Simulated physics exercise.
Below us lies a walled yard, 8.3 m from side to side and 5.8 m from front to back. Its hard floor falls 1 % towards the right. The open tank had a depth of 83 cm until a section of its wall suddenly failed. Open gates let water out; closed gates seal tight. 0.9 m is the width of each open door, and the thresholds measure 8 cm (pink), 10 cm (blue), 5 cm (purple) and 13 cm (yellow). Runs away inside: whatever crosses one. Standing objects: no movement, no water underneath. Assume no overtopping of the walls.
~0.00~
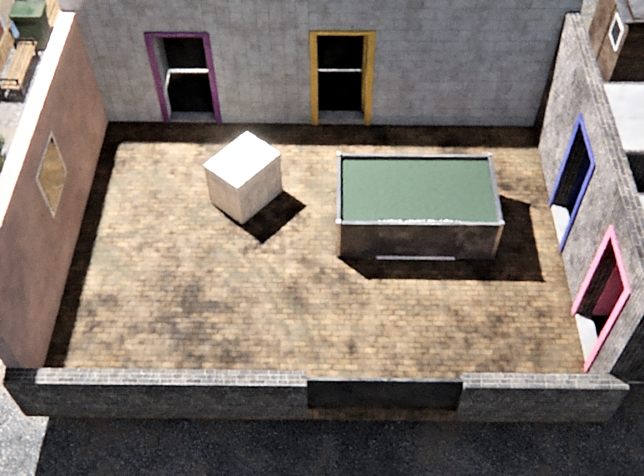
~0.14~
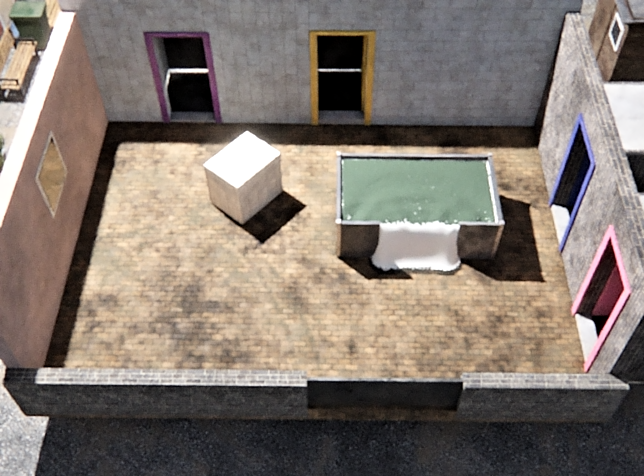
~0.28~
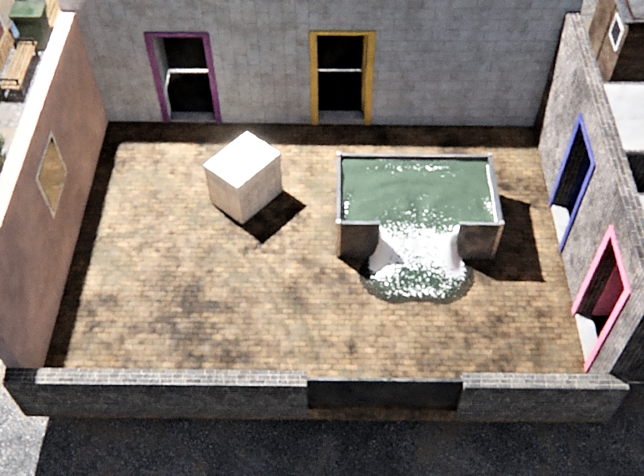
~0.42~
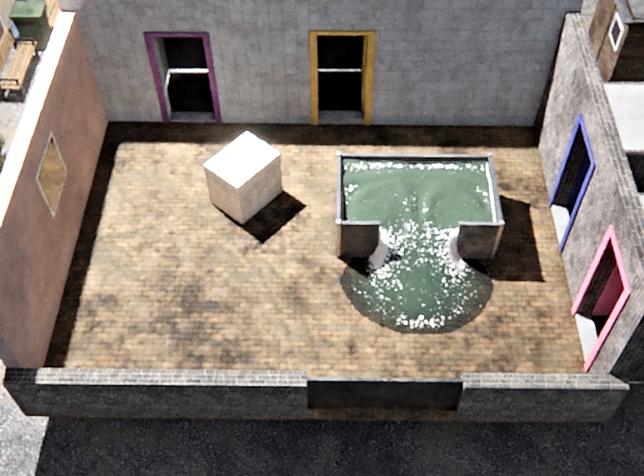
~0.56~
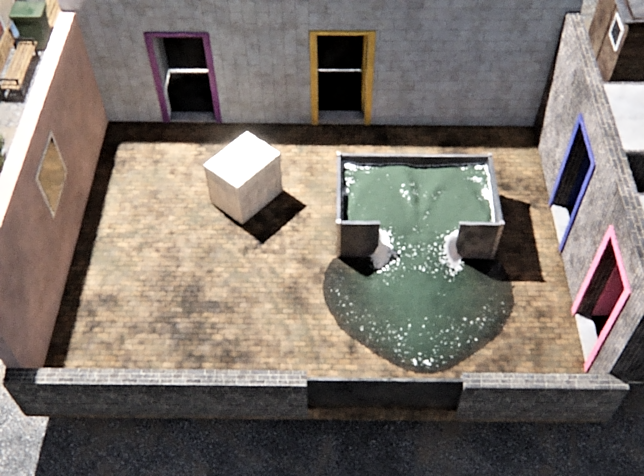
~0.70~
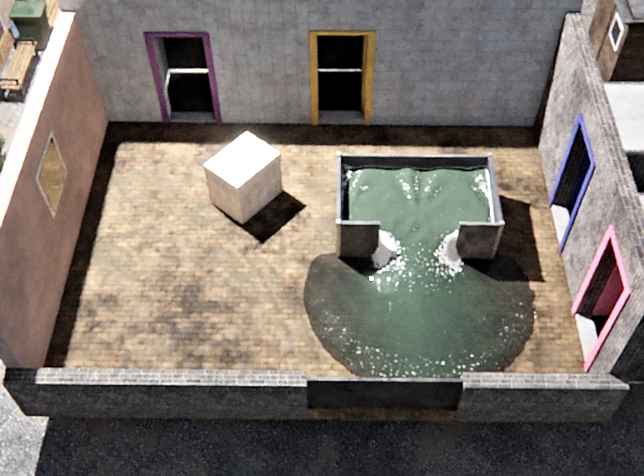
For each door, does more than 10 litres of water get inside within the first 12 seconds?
Result: Watch the pink door: It will outstrip the limit; watch the blue door: It will not outstrip the limit; watch the purple door: It will outstrip the limit; watch the yellow door: It will not outstrip the limit.
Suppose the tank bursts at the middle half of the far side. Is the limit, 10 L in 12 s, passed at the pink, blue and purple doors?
Here's how it goes: Pink exceeds it, blue falls short, purple exceeds it.
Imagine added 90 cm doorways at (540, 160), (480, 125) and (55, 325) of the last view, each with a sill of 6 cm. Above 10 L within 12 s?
More, more, more.
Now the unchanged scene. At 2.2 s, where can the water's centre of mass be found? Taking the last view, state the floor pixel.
I'd say somewhere around (419, 296).
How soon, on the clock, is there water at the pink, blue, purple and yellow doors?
Times: Pink 1.1 seconds, blue 2.8 seconds, purple 6.0 seconds, yellow 5.5 seconds.
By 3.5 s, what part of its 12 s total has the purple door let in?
By then it's near 0% of the total.
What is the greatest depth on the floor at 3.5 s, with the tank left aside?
Up to near 28 cm.
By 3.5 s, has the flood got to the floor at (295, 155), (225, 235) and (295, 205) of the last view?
Status of the three spots: Free of it, free of it, free of it.
After 1.4 s water covers 25 % of the floor and is deepest (46 cm) near (424, 395); pink door 3 cm at the sill, 0 L in, blue door not reached, purple door not reached, yellow door not reached.
After 2.2 s water covers 30 % of the floor and is deepest (48 cm) near (581, 398); pink door 20 cm at the sill, 14 L in, blue door not reached, purple door not reached, yellow door not reached.
After 3.5 s water covers 50 % of the floor and is deepest (28 cm) near (581, 398); pink door 20 cm at the sill, 104 L in, blue door 6 cm at the sill, 0 L in, purple door not reached, yellow door not reached.
After 7.0 s water covers 90 % of the floor and is deepest (17 cm) near (533, 127); pink door 13 cm at the sill, 239 L in, blue door 5 cm at the sill, 0 L in, purple door 8 cm at the sill, 1 L in, yellow door 3 cm at the sill, 0 L in.
After 12.0 s water covers 100 % of the floor and is deepest (12 cm) near (406, 152); pink door 8 cm at the sill, 265 L in, blue door 7 cm at the sill, 0 L in, purple door 8 cm at the sill, 35 L in, yellow door 10 cm at the sill, 0 L in.
